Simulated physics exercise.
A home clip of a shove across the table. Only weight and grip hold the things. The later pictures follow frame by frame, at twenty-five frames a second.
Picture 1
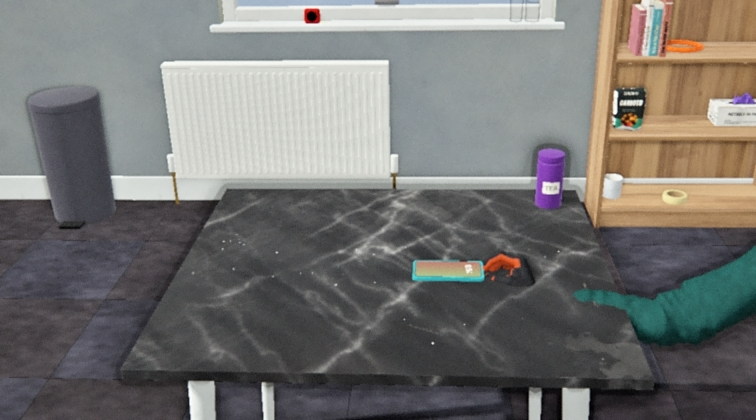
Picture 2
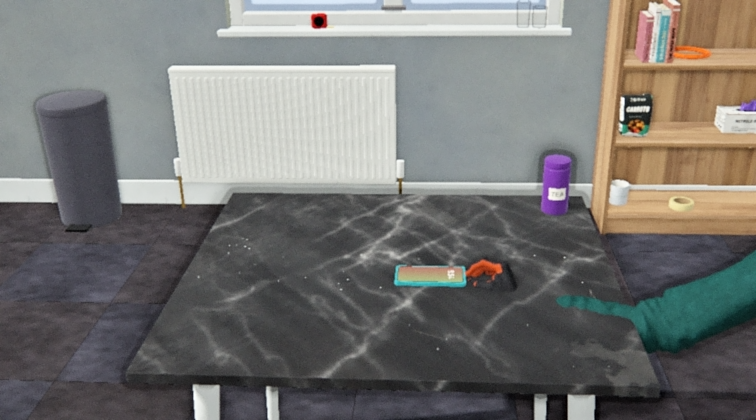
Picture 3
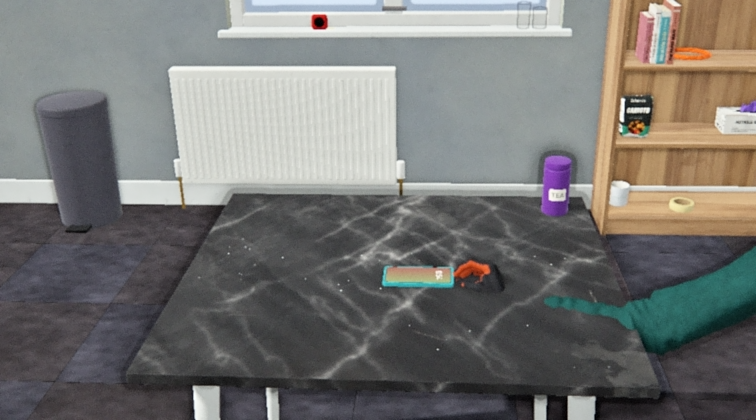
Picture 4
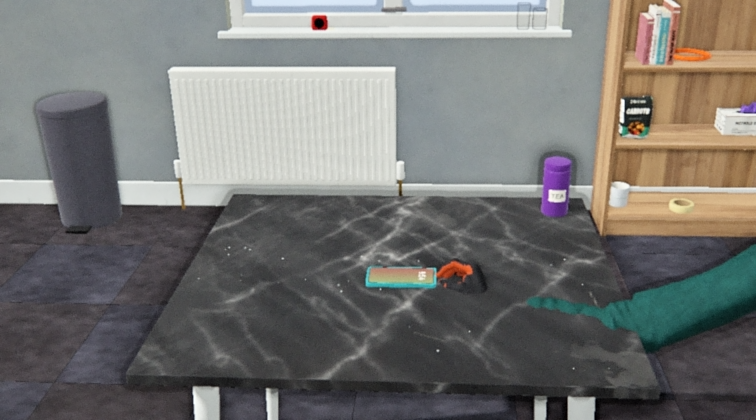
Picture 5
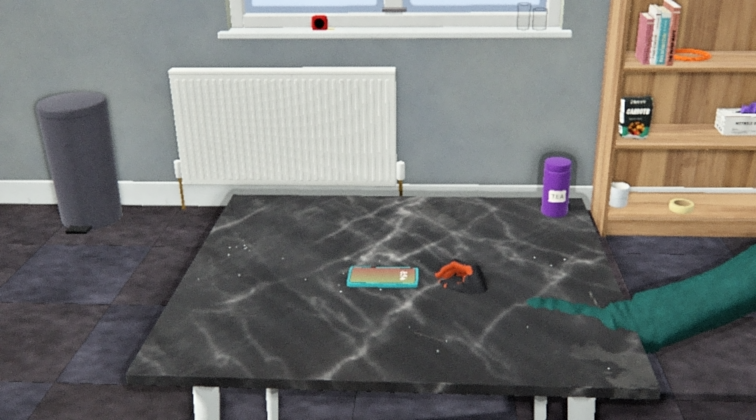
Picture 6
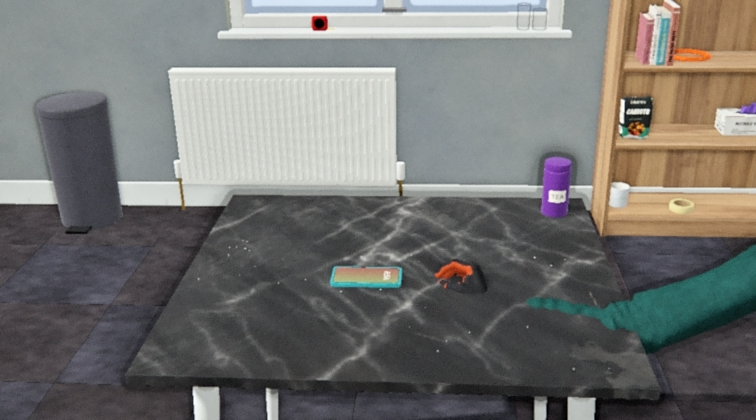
A turquoise phone lies on a black marbled table, seen from in front and slightly above, in a grey-walled room with a white radiator. An orange-red object on a dark patch sits to its right, a purple canister stands at the back right, and a green arm reaches in from the right. After a slight early camera shift, phone, orange-red object and arm move left together, then the phone slides a little farther alone.
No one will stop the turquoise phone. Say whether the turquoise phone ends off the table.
The turquoise phone remains on top.
Then, 0.10 s after the last picture, turquoise phone slid about its own width near (333, 276).
Then, 0.20 s after the last picture, turquoise phone slid about its own width near (309, 276).
Then, 0.30 s after the last picture, turquoise phone slid about its own width near (295, 276).
At rest, moved from the start, turquoise phone. Seen from the same camera at the end, turquoise phone near (292, 276).
